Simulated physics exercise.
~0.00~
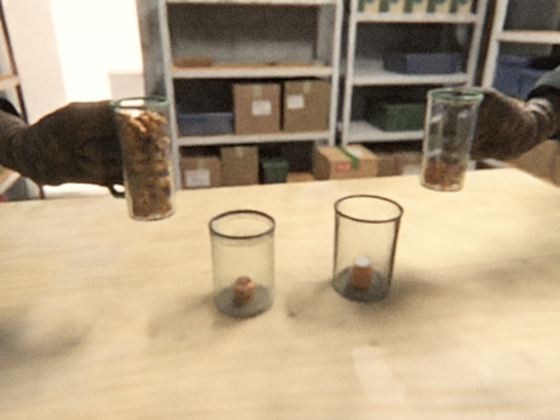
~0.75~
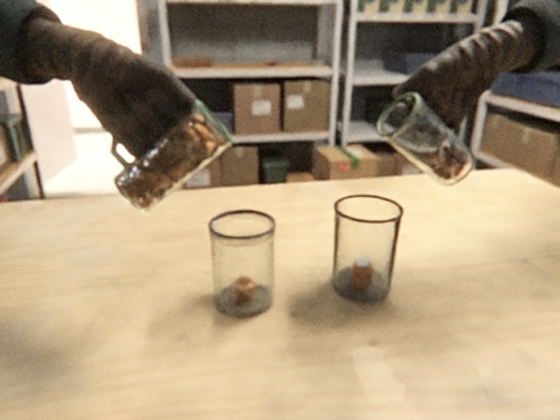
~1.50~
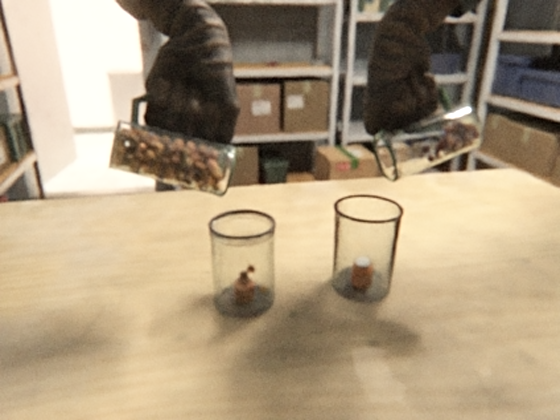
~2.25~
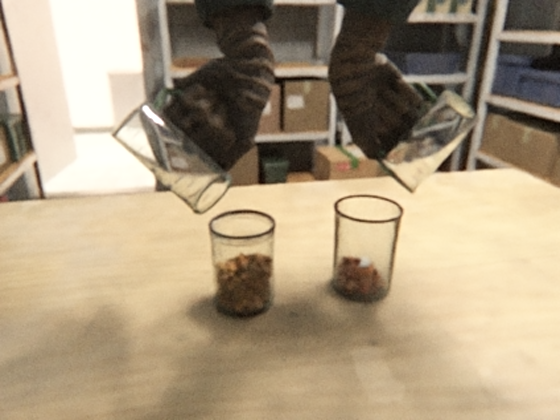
On a wooden table in a storeroom, two gloved hands tipped cups of loose, dry bits over two clear containers until both cups were empty, leaving the left one about half full with its small object buried and the right object still showing.
